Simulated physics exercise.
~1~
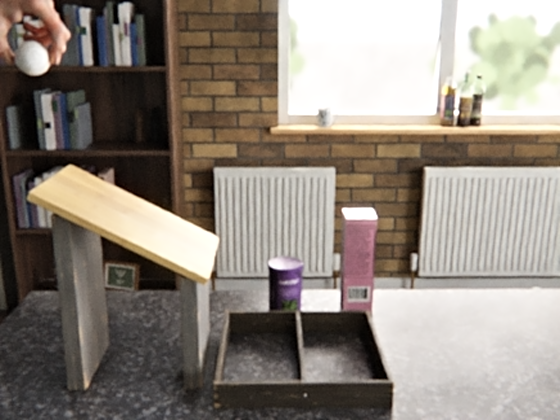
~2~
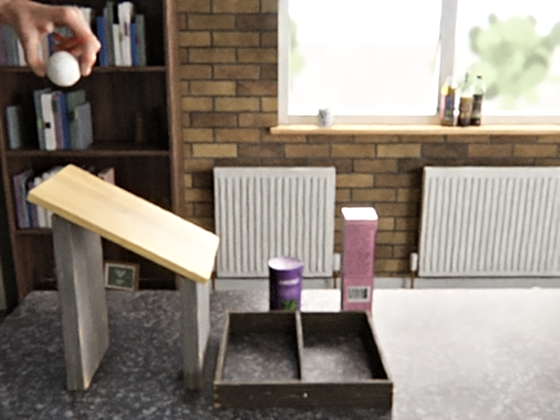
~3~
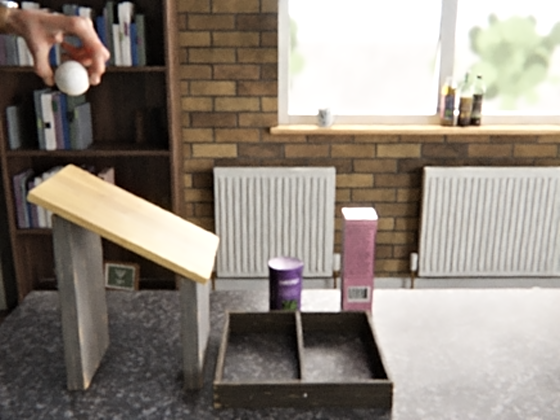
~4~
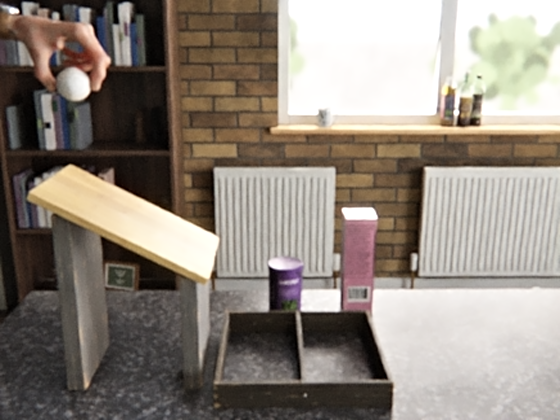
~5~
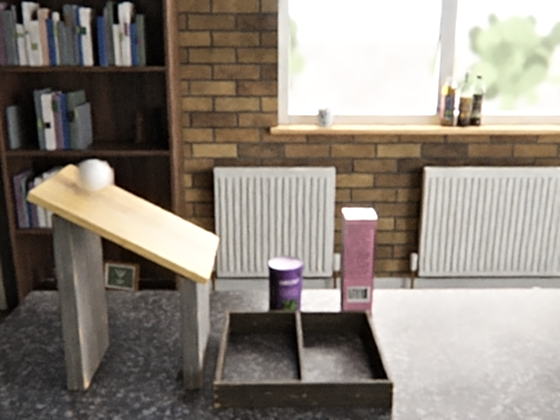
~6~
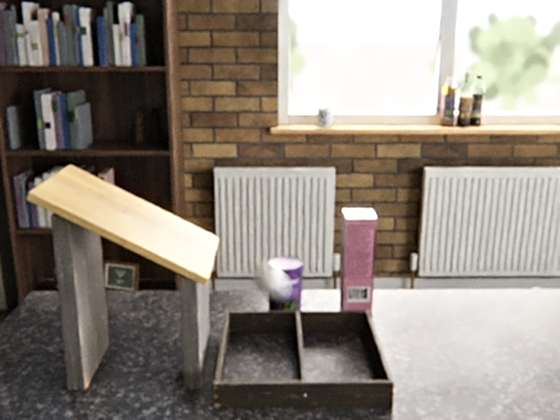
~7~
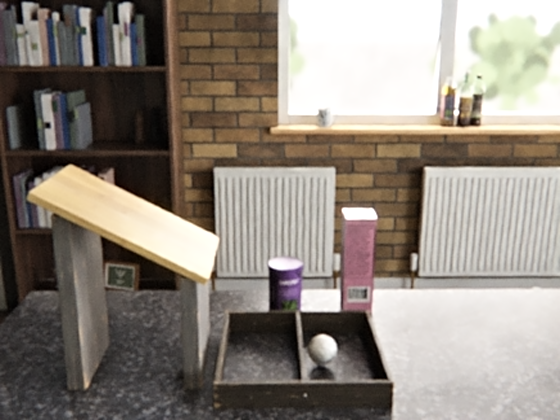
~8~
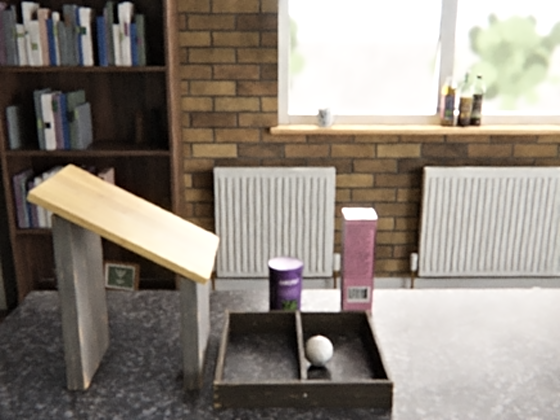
A white ball, released by a hand, drops onto the ramp and ends in the tray's farther bay.
